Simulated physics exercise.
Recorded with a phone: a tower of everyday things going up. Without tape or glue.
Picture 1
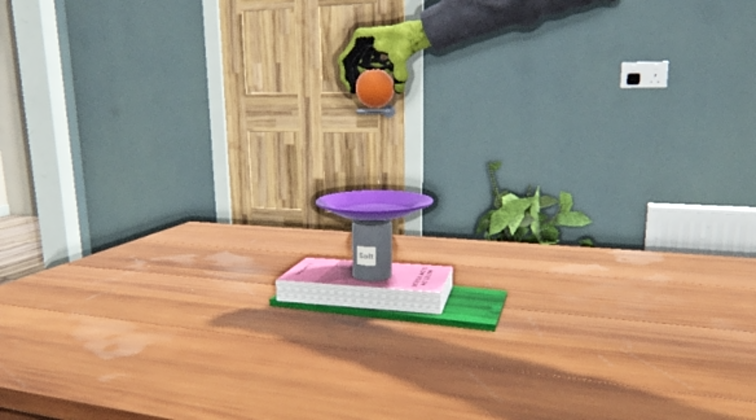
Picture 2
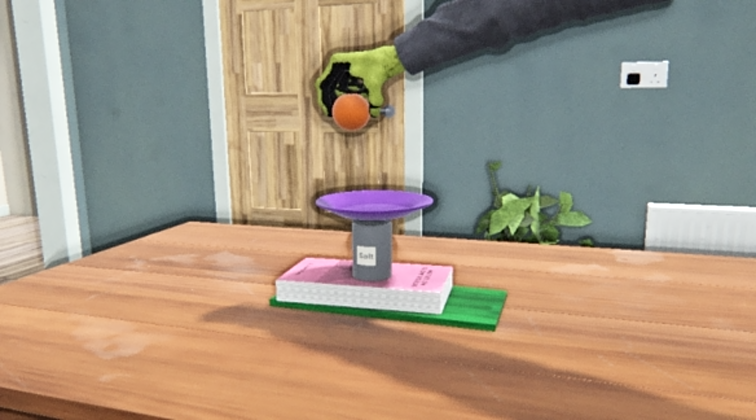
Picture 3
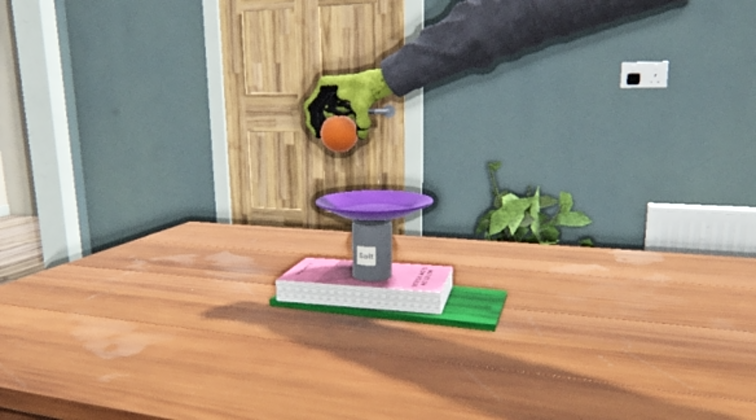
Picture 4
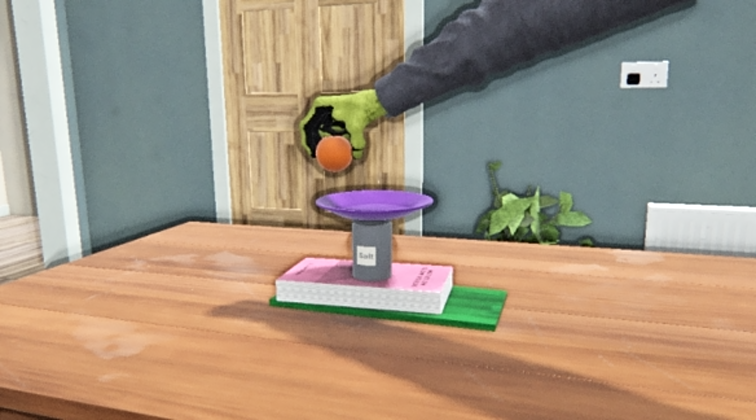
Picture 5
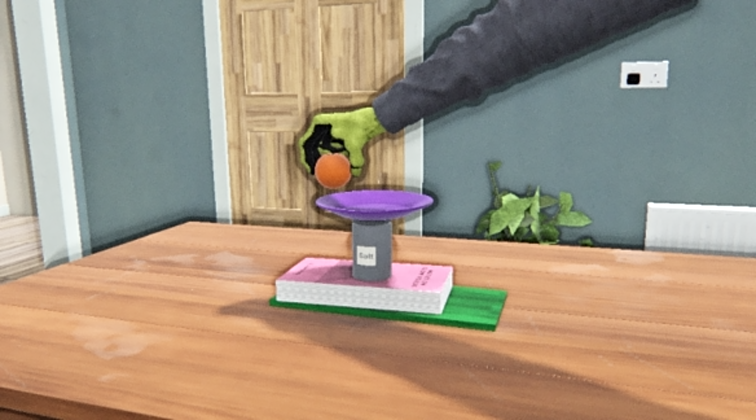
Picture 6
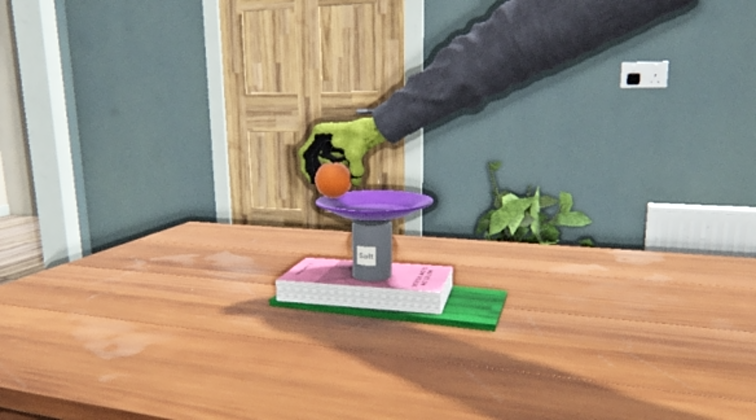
On a wooden table, a green-gloved hand lowers an orange tomato onto a purple plate.
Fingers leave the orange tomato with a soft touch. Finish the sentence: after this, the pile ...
After this, the pile stays put.
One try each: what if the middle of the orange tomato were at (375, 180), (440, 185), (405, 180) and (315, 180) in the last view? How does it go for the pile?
Try 1: Stable. Try 2: Falls over. Try 3: Stable. Try 4: Falls over.
Then, 0.80 s on from there, things are still on the move.
Then, 1.60 s on from there, orange tomato resting near (334, 181).
Then, 2.50 s on from there, no change.
In the end, all 5 unmoved. At the end, from the last picture's camera, orange tomato near (335, 181). The pile stays up.
